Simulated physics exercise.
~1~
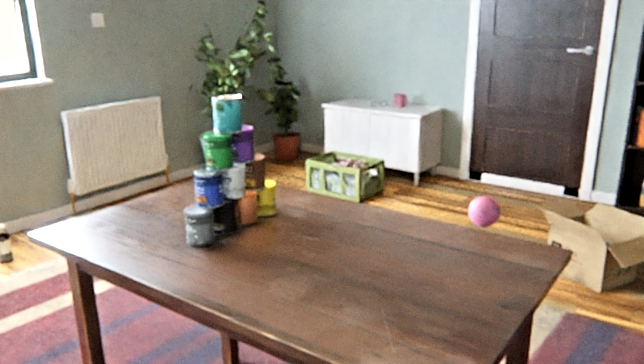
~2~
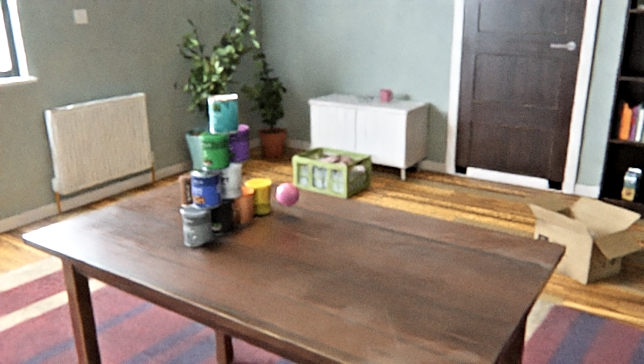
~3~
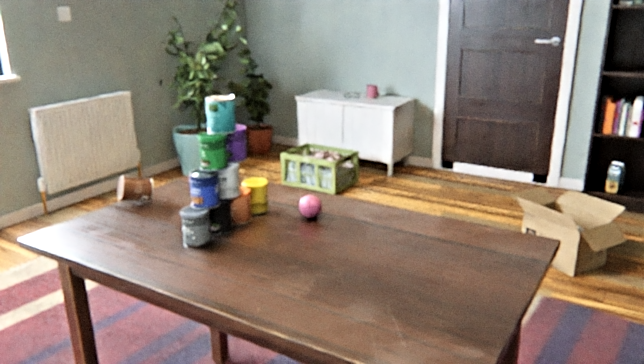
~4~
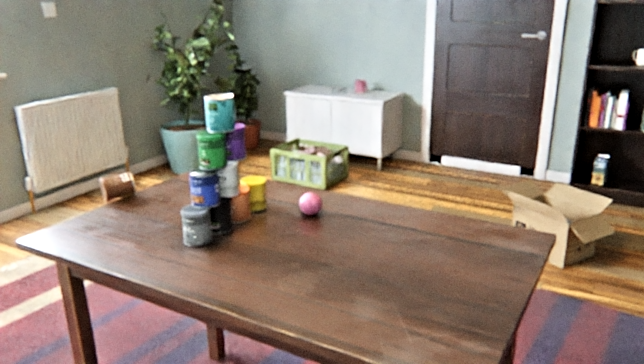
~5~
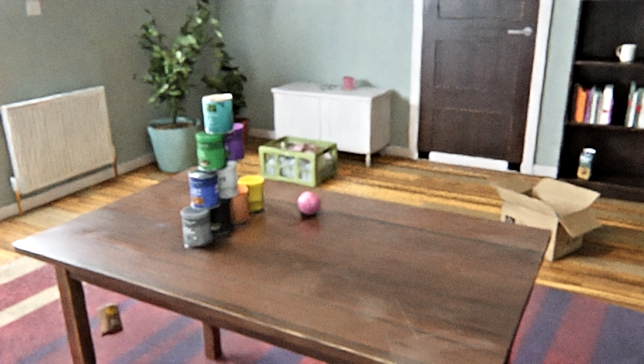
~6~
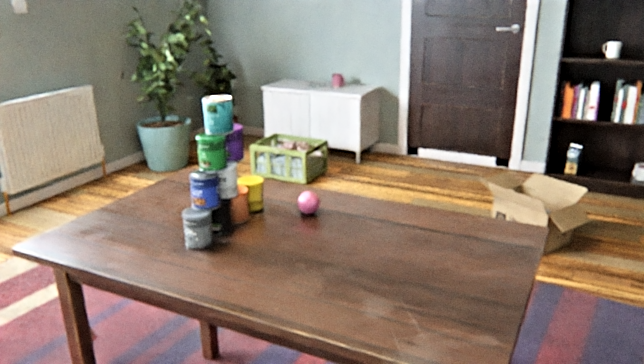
The video shows a pink ball flying in from the right toward a pile of colourful tins on a wooden table. A brown tin tips away to the left and drops off the table, while the ball settles beside the other tins, which stay stacked.
